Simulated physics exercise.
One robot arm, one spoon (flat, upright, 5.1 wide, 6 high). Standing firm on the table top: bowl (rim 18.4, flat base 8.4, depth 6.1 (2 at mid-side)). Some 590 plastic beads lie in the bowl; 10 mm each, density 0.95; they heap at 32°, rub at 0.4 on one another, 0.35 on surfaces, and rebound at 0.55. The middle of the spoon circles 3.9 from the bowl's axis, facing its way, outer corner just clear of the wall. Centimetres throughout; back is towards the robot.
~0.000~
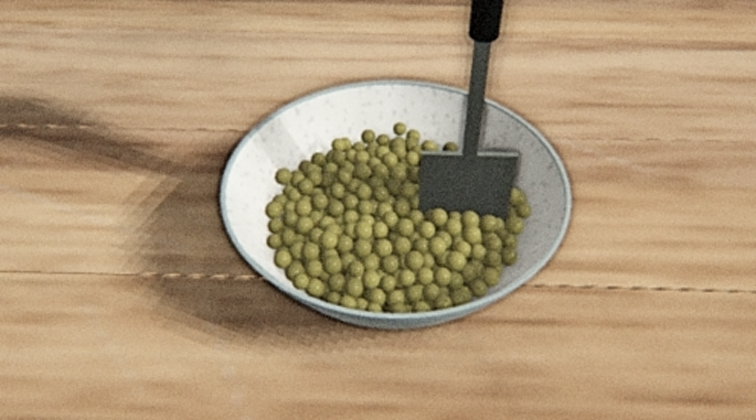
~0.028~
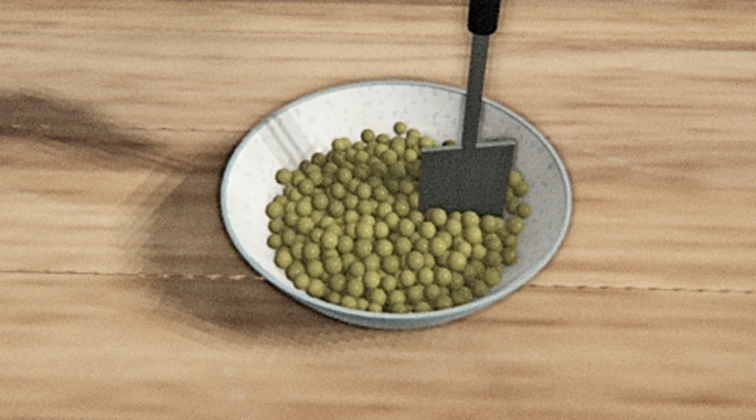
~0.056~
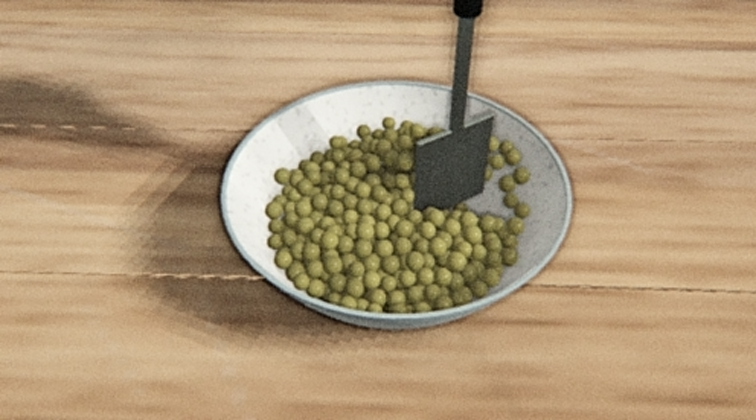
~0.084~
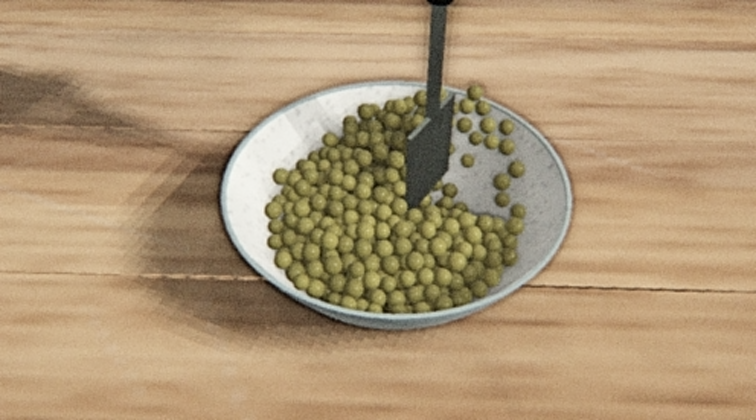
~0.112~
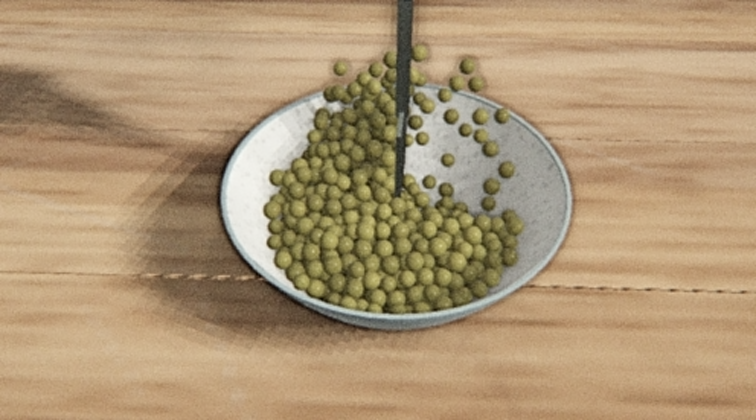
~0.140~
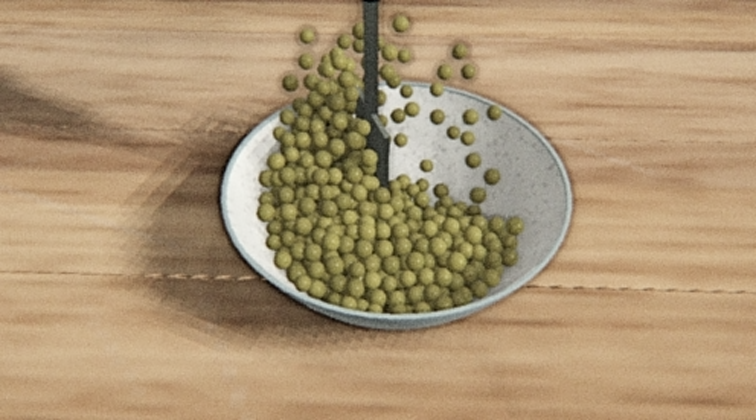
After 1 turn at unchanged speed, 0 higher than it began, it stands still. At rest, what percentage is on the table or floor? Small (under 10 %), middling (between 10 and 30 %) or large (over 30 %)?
A large share, over 30 %, ends on the table or floor.
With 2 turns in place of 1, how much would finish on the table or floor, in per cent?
In that case some 55 per cent.
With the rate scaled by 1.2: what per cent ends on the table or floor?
Some 45 per cent.
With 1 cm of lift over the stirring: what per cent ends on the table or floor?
Some 35 per cent.
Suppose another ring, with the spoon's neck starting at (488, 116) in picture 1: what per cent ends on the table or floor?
About 30 per cent.
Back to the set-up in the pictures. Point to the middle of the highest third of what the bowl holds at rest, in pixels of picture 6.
Around (440, 174).
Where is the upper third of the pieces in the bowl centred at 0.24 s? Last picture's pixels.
Near (308, 236).
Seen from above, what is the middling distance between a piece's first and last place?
About 9 cm.
After 0.24 s, 204° round, highest piece 11 above the table; 513 in the bowl, 5 on the table or floor, 73 in flight or on the tool.
After 0.34 s, 295° round, highest piece 11 above the table; 438 in the bowl, 67 on the table or floor, 86 in flight or on the tool.
After 0.58 s, 0° round, highest piece 6 above the table; 352 in the bowl, 238 on the table or floor, 1 in flight or on the tool.
After 1.28 s, 0° round, highest piece 6 above the table; 352 in the bowl, 239 on the table or floor.
In the end, 352 in the bowl, 239 on the table or floor. That is 40 % on the table or floor.
